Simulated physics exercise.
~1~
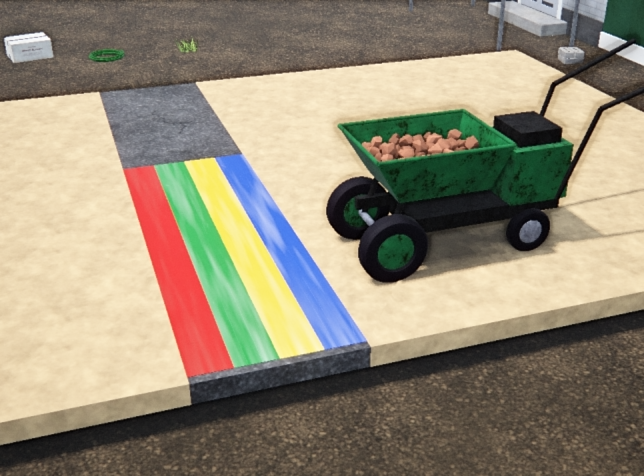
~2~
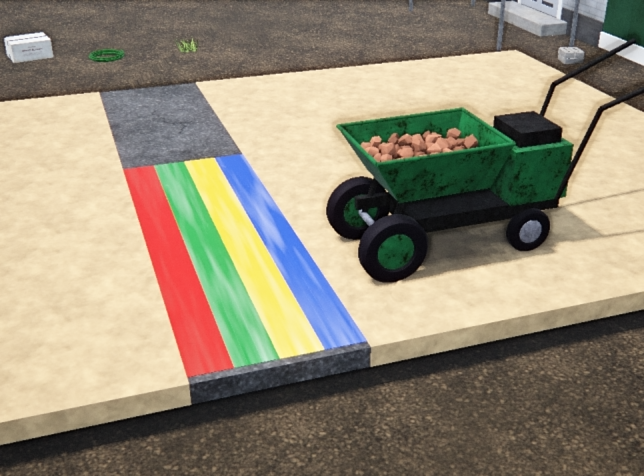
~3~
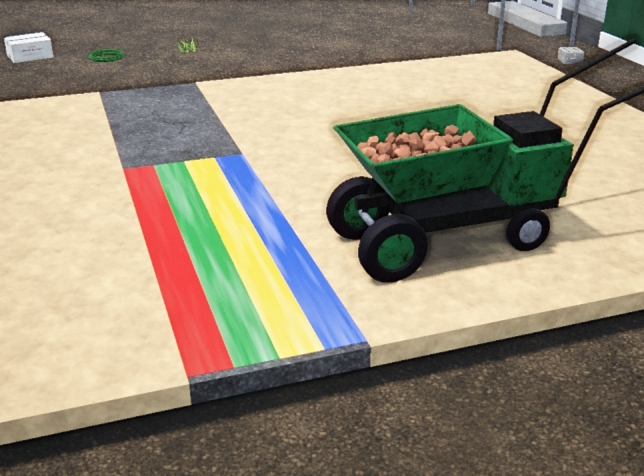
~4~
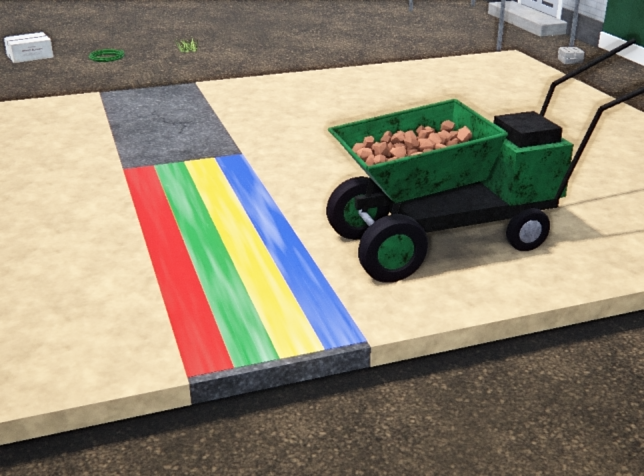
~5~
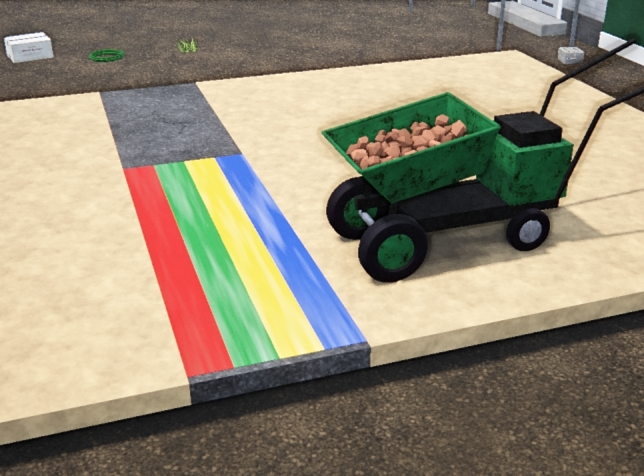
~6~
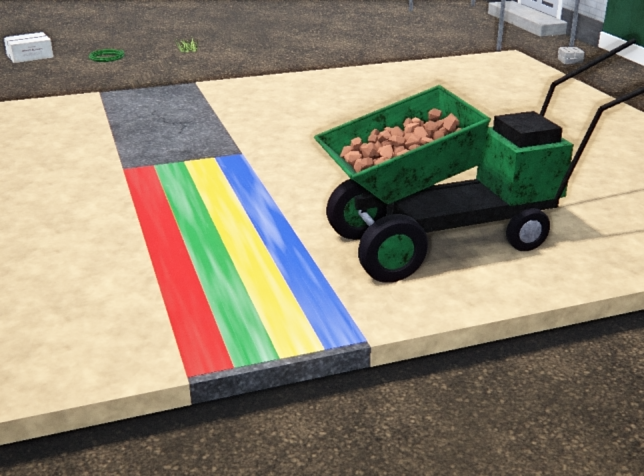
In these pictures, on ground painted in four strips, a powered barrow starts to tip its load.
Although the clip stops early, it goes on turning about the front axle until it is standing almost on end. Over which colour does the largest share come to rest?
The largest share rests over yellow.
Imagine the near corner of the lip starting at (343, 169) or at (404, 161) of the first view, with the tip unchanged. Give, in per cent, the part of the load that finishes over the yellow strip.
20 per cent, then 30 per cent.
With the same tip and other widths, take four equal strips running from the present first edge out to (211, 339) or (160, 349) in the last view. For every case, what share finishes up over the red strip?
I'd say about 20 % for the first and about 10 % for the second.
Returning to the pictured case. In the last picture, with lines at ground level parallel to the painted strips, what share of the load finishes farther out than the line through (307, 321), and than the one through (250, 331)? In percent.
About 80 percent, then about 20 percent.
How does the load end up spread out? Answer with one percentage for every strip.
In per cent, approximately: Blue 15, yellow 45, green 20, red 5.
Soon, skip tipped steeply; all in the skip.
A while on, skip tipped steeply; nearly all in the skip; a small part over the yellow strip; a stray few over the green strip; a stray few falling.
Towards the end, skip tipped right over; about a quarter in the skip; a small part over the blue strip; about a third over the yellow strip; about a quarter over the green strip; a small part over the red strip; a stray few off the paint.
Finally, skip tipped right over; a small part in the skip; a small part over the blue strip; about half over the yellow strip; about a quarter over the green strip; a small part over the red strip; a stray few off the paint.
